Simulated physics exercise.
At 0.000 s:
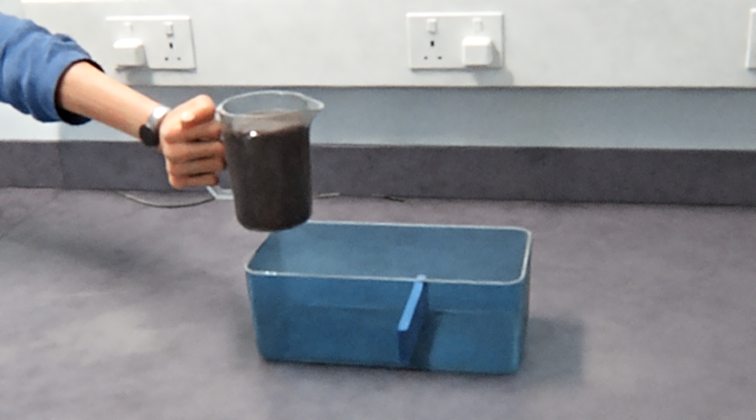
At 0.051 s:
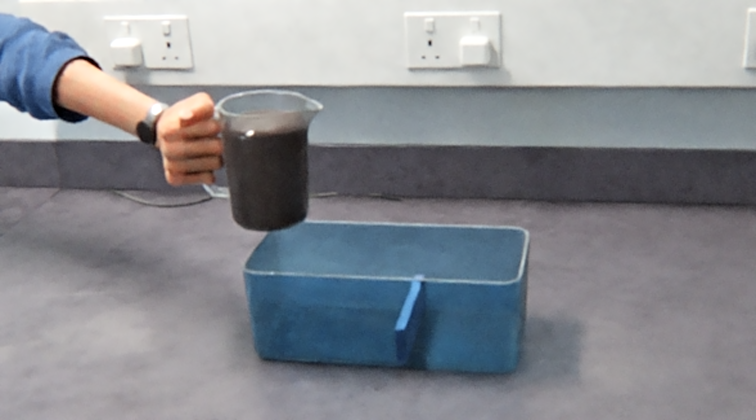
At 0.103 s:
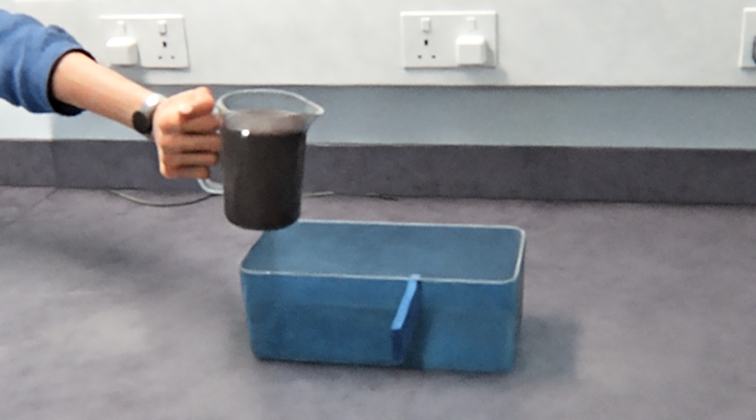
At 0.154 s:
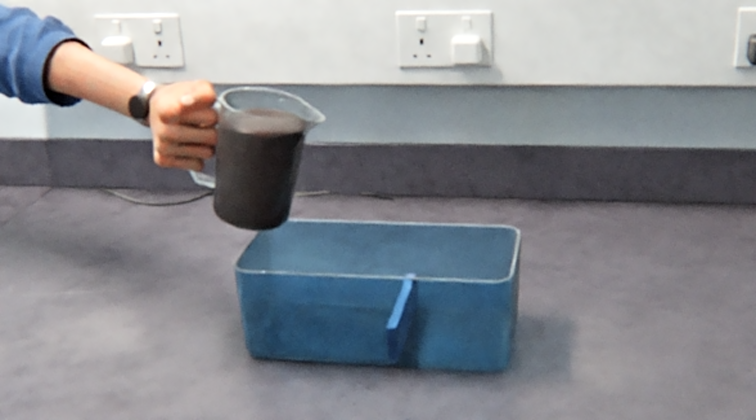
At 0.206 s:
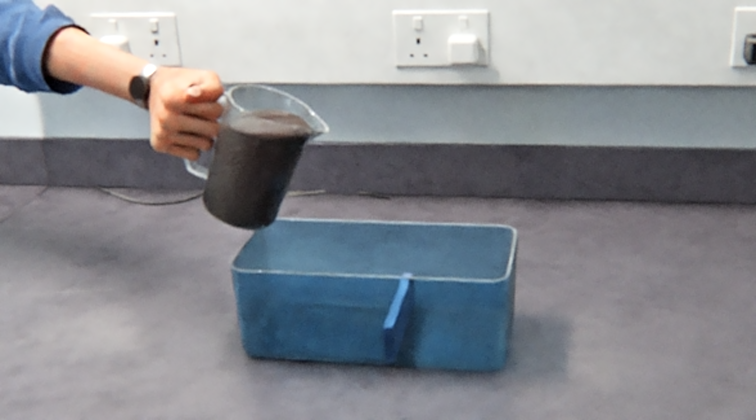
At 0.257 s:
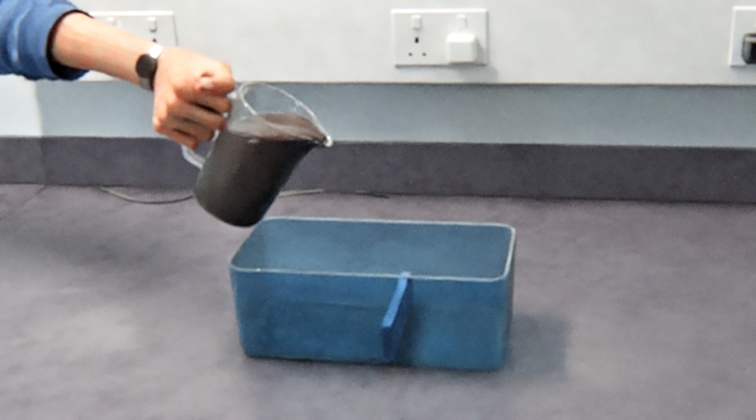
A hand held a clear jug of dark liquid above an empty blue oblong basin with a low wall inside, then steadily tilted it to the right, the liquid shifting toward the spout.
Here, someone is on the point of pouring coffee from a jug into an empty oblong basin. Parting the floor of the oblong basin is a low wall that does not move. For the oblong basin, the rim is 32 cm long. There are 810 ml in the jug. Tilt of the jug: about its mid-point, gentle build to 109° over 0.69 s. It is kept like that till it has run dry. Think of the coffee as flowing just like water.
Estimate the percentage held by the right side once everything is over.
I would say 8 per cent.
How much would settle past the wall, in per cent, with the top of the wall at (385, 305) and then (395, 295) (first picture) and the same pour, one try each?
First try about 50 %, second try about 20 %.
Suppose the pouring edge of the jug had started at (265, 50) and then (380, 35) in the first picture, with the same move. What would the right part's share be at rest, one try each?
Try 1: Approx. 5 %; try 2: Approx. 85 %.
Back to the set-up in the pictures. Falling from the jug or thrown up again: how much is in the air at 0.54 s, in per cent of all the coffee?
Roughly 16 %.
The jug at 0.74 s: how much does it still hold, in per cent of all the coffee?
I'd estimate some 18 per cent.
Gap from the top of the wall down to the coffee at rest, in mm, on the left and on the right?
Left 20 mm, right 44 mm.
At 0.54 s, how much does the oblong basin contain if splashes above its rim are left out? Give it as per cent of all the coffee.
Roughly 22 percent of it.
By 0.54 s the tilt is 96° and 63 per cent is still to pour, 17 is left of the wall and 5 right of it.
By 0.74 s the tilt is 109° and 17 per cent is still to pour, 66 is left of the wall and 5 right of it.
By 0.96 s the tilt is 109° and 2 per cent is still to pour, 86 is left of the wall and 7 right of it.
By 1.19 s the tilt is 109° and 0 per cent is still to pour, 89 is left of the wall and 7 right of it.
At rest 89 per cent lies left of the wall, 8 right of it and 3 outside.
